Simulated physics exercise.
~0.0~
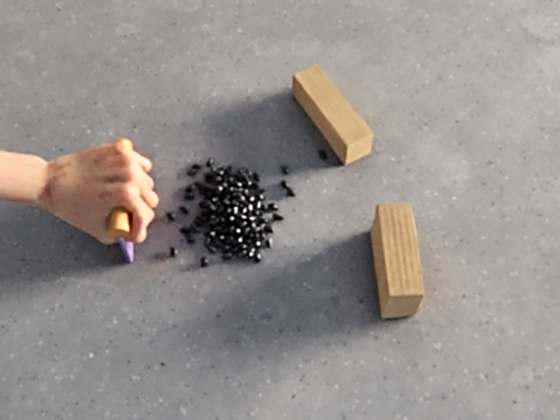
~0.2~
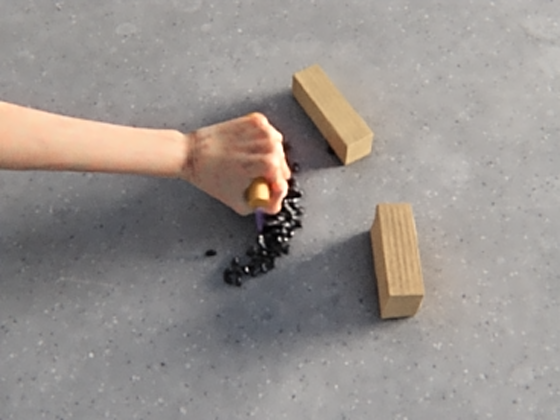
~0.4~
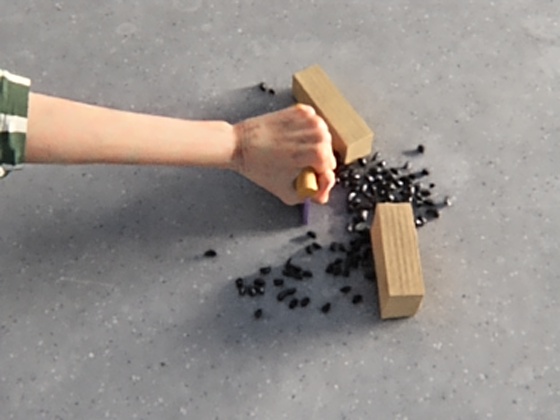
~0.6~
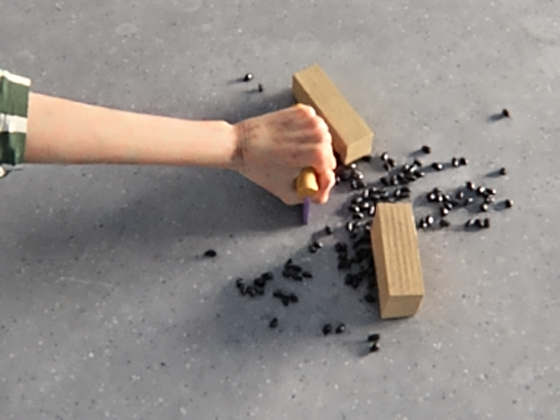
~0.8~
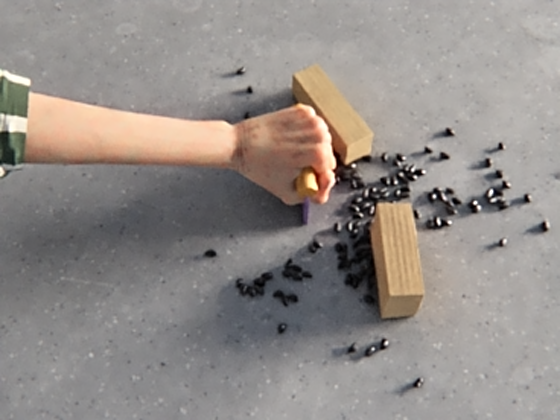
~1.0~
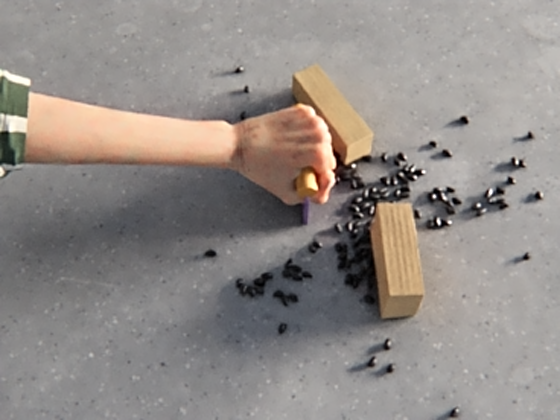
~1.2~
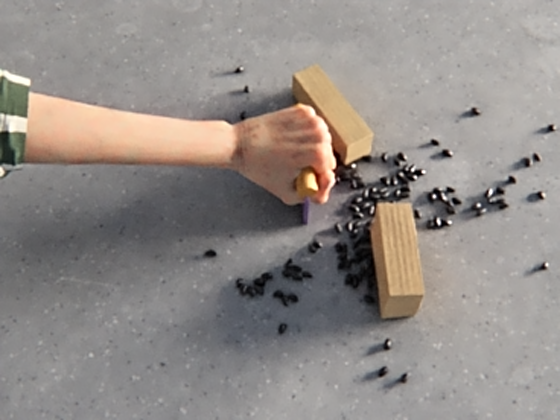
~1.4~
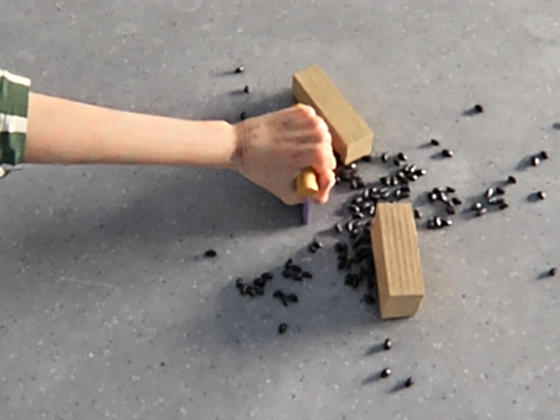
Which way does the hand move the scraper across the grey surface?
The hand moves the scraper to the right, toward the wooden blocks.
